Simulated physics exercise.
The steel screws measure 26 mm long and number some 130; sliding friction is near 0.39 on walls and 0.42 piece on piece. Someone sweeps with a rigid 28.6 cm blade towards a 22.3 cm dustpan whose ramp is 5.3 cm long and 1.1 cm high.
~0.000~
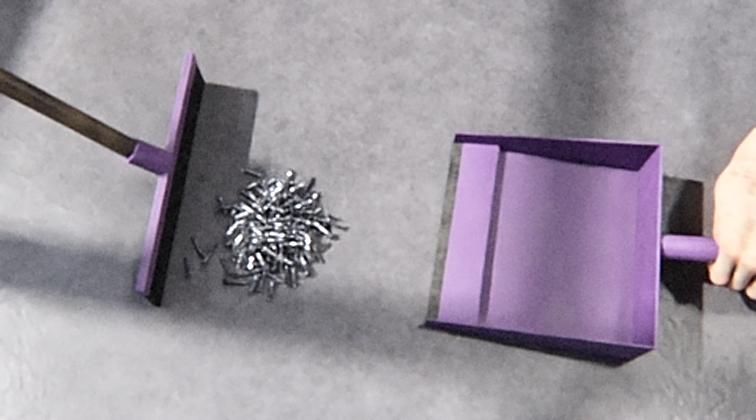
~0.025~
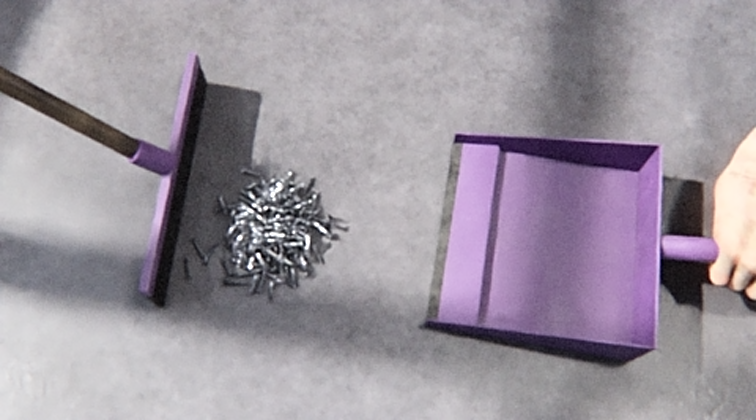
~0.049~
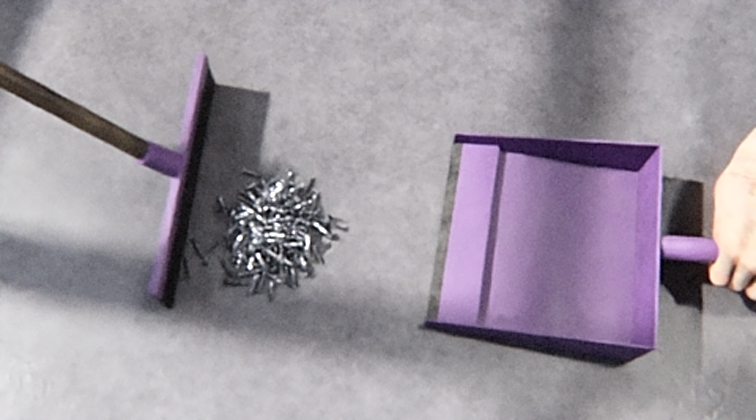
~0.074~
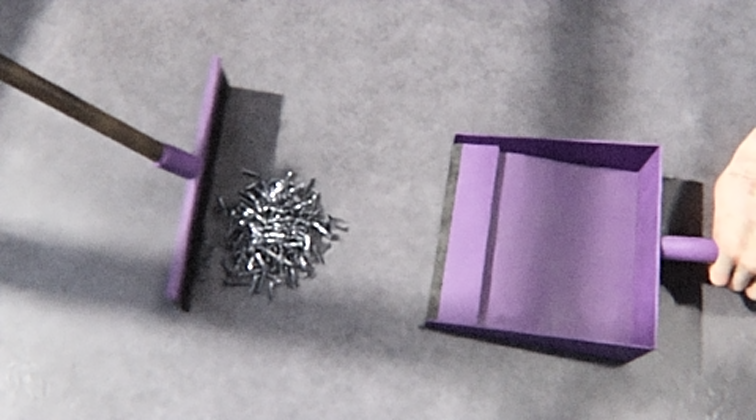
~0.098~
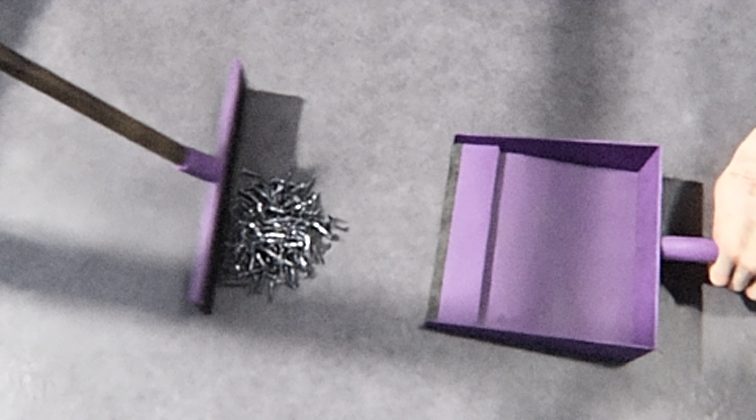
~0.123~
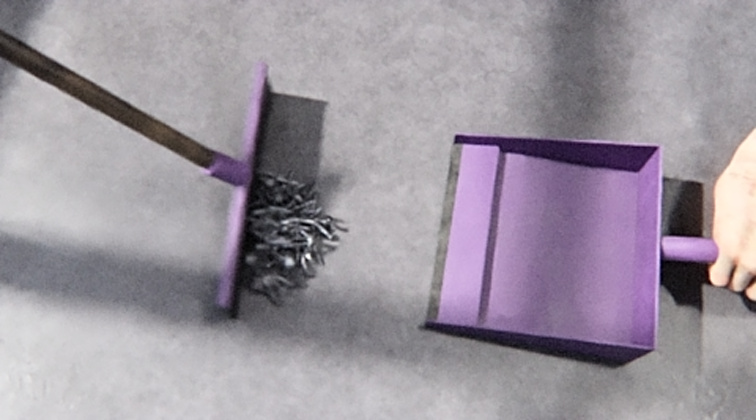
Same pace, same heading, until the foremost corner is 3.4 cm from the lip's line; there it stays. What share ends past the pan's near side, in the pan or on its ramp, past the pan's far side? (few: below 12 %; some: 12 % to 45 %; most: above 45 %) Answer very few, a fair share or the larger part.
Near side: Very few, pan: The larger part, far side: Very few.
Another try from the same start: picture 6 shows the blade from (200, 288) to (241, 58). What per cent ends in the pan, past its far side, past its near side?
Pan 40, far 0, near 5.
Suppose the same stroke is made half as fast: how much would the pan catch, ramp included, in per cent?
In that case some 30 per cent.
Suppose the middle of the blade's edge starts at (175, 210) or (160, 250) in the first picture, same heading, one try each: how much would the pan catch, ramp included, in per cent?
Some 60 and 60 per cent.
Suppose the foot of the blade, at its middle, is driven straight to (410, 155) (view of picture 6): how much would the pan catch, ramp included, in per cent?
Some 60 per cent.
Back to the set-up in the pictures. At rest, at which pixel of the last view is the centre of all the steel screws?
At about (452, 256).
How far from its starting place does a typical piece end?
Roughly 22 cm.
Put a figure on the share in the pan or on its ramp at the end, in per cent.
Some 65 per cent.
After 0.21 s, middle of the blade 12 cm from the lip; 0 % over the lip, far side 0 %, near side 5 %.
After 0.27 s, middle of the blade 6 cm from the lip; 0 % over the lip, far side 0 %, near side 5 %.
After 0.47 s, middle of the blade 5 cm from the lip; 65 % over the lip, far side 0 %, near side 5 %.
At rest (1.5 s), near side 5 %, pan 65 %, far side 0 %, in front of the lip or behind the blade 35 %.
